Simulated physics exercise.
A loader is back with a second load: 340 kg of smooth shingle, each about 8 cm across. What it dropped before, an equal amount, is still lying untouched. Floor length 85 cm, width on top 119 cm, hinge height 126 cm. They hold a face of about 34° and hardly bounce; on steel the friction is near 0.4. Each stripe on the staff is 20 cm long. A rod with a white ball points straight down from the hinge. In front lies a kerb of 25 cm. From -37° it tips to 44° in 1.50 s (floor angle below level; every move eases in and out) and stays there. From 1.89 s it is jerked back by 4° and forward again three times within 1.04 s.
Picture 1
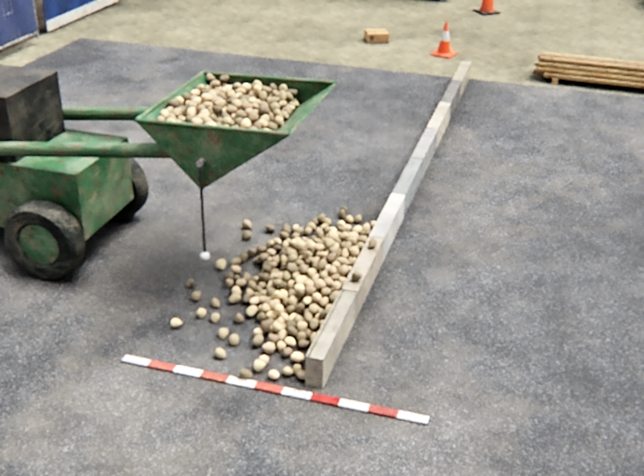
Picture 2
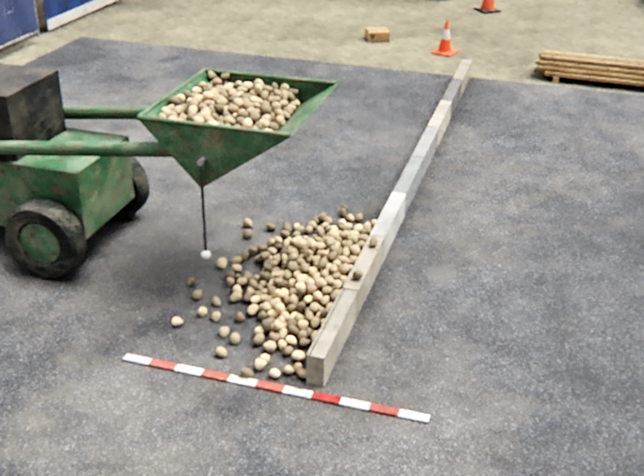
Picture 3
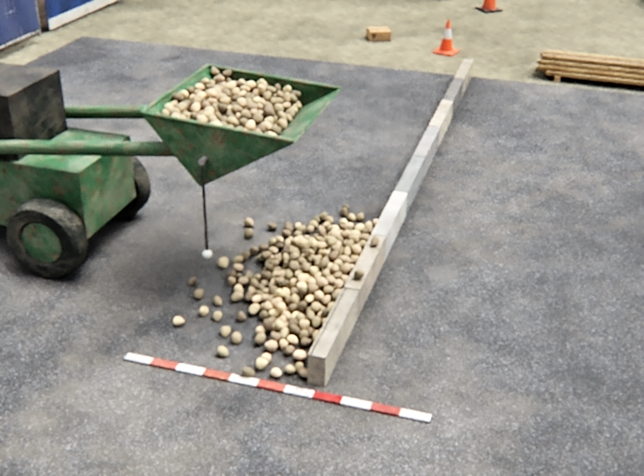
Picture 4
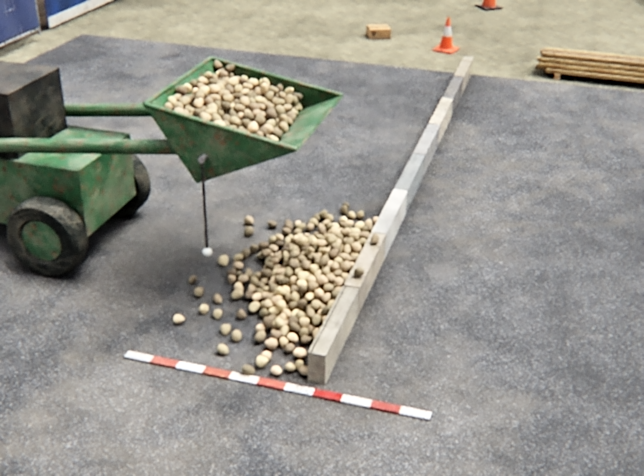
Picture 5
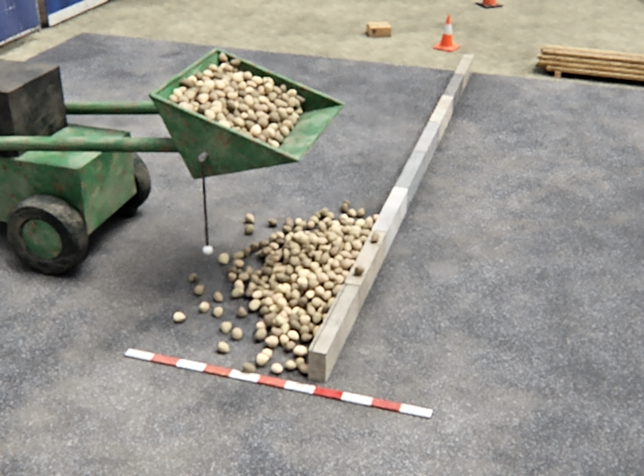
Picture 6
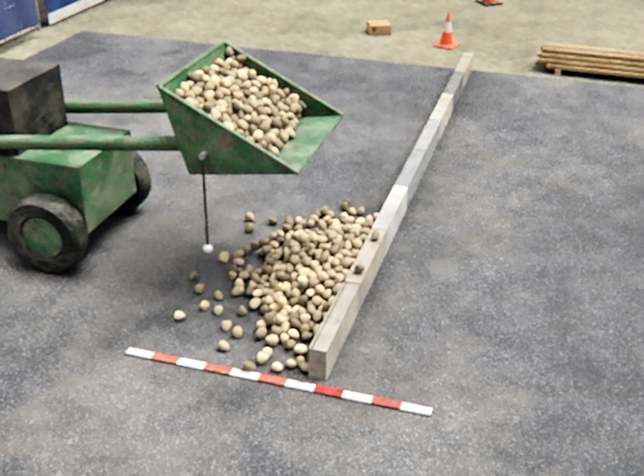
A green wheeled machine at left holds out a green bucket heaped with round, pale brown lumps, seen from above at an angle on a speckled grey indoor floor. Beneath and right of it, a similar pile rests against a long pale kerb, with a red-and-white staff in front and orange cones and planks behind. The bucket tilts slowly, its front edge lowering and its back rising, while the pile stays still.
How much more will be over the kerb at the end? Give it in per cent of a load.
Close to 10 parts in a hundred.
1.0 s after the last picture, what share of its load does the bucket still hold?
It holds some 20 per cent.
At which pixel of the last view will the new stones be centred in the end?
Around (321, 260).
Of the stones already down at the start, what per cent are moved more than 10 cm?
Roughly 15 per cent of them.
Then, 0.5 s after the last picture the floor is at 31°; in per cent of one load, 97 in the bucket, 103 on this side of the kerb; the foremost stones are at (348, 282).
Then, 1.0 s after the last picture the floor is at 44°; in per cent of one load, 21 in the bucket, 178 on this side of the kerb, 1 over the kerb; the foremost stones are at (380, 241).
Then, 2.8 s after the last picture the floor is at 44°; in per cent of one load, 0 in the bucket, 190 on this side of the kerb, 10 over the kerb; the foremost stones are at (496, 292).
Then, 5.4 s after the last picture the floor is at 44°; in per cent of one load, 0 in the bucket, 190 on this side of the kerb, 10 over the kerb; the foremost stones are at (496, 292). Net gain over the kerb, 10.
